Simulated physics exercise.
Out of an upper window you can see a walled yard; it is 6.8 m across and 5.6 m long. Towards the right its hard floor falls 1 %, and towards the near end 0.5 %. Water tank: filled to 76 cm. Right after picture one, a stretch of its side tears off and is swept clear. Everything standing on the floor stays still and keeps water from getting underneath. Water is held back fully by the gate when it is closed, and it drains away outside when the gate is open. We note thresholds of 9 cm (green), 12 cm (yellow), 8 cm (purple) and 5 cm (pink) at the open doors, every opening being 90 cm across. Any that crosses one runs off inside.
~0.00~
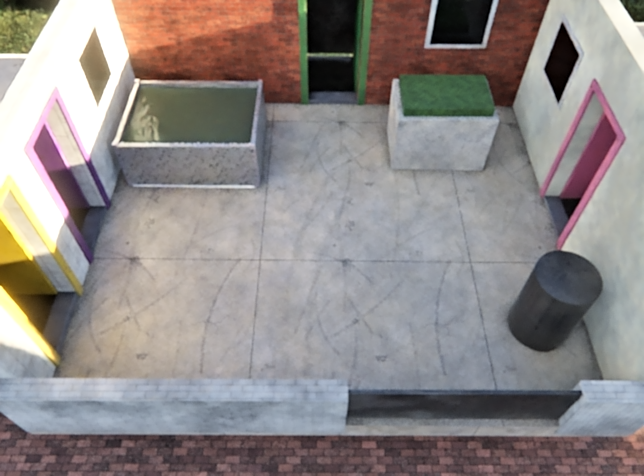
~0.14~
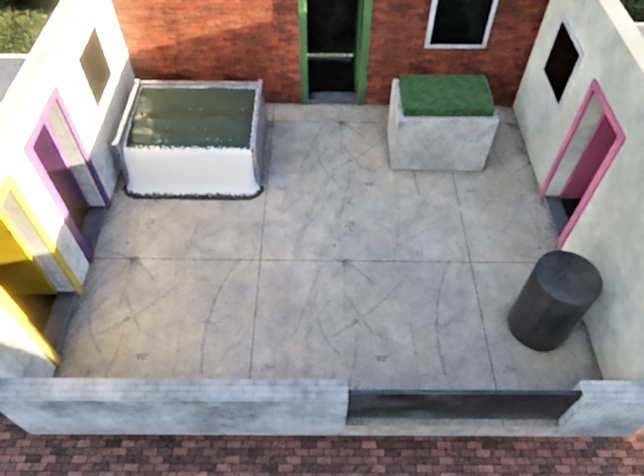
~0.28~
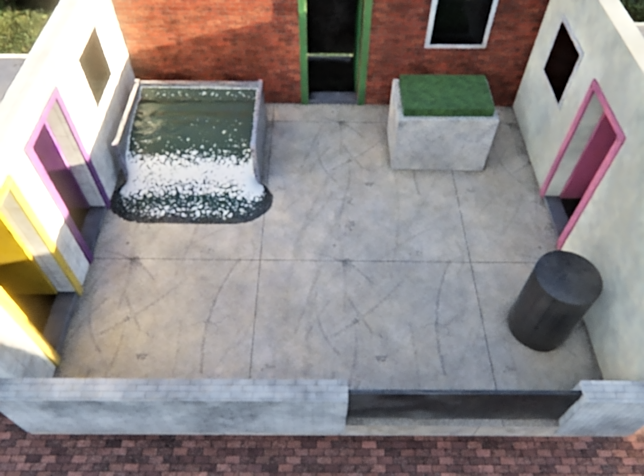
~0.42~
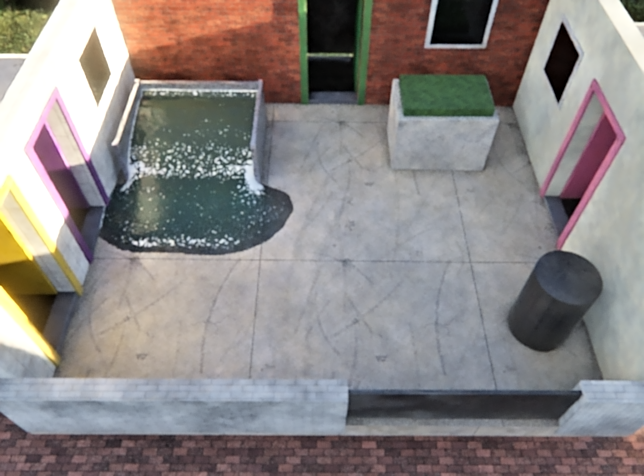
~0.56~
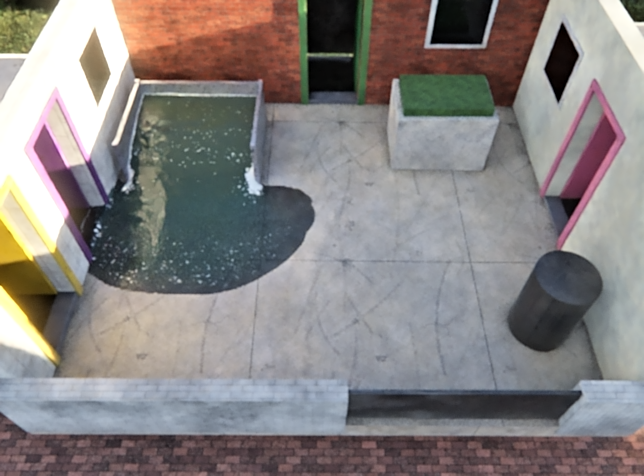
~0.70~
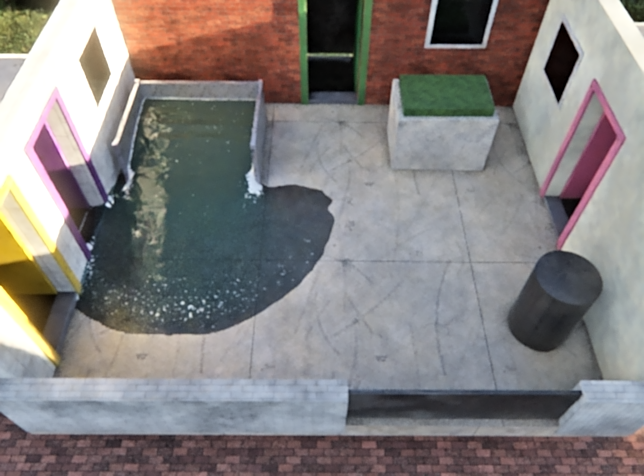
A walled yard held a stone water tank at its upper left; the tank's front side gave way, and dark, foamy water poured out, spreading across the pale floor toward the near wall and rightward.
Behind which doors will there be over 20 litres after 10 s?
As I see it, green door: Short, yellow door: Surplus, purple door: Surplus, pink door: Surplus.
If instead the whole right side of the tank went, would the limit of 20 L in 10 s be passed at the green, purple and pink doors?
Green exceeds; purple falls short; pink exceeds.
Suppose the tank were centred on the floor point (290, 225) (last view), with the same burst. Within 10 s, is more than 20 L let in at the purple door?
Purple: Within limit.
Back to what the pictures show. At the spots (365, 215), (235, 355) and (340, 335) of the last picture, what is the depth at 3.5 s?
The depths come out at 0, 16 and 13 centimetres, in the order listed.
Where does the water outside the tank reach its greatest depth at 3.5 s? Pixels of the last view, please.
About (602, 392).
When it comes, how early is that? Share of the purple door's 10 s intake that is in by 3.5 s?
About 95%.
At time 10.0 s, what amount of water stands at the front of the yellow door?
2.0 cm or so.
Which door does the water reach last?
The final one is the green door.
After 1.4 s water covers 40 % of the floor and is deepest (46 cm) near (61, 402); green door not reached, yellow door 13 cm at the sill, 0 L in, purple door 16 cm at the sill, 19 L in, pink door not reached.
After 2.2 s water covers 45 % of the floor and is deepest (40 cm) near (46, 402); green door not reached, yellow door 19 cm at the sill, 1 L in, purple door 11 cm at the sill, 38 L in, pink door not reached.
After 3.5 s water covers 50 % of the floor and is deepest (32 cm) near (602, 392); green door not reached, yellow door 19 cm at the sill, 42 L in, purple door 7 cm at the sill, 44 L in, pink door not reached.
After 6.0 s water covers 80 % of the floor and is deepest (22 cm) near (559, 259); green door not reached, yellow door 6 cm at the sill, 54 L in, purple door 5 cm at the sill, 45 L in, pink door 12 cm at the sill, 36 L in.
After 10.0 s water covers 100 % of the floor and is deepest (14 cm) near (535, 186); green door 5 cm at the sill, 0 L in, yellow door 2 cm at the sill, 54 L in, purple door 1 cm at the sill, 45 L in, pink door 11 cm at the sill, 118 L in.
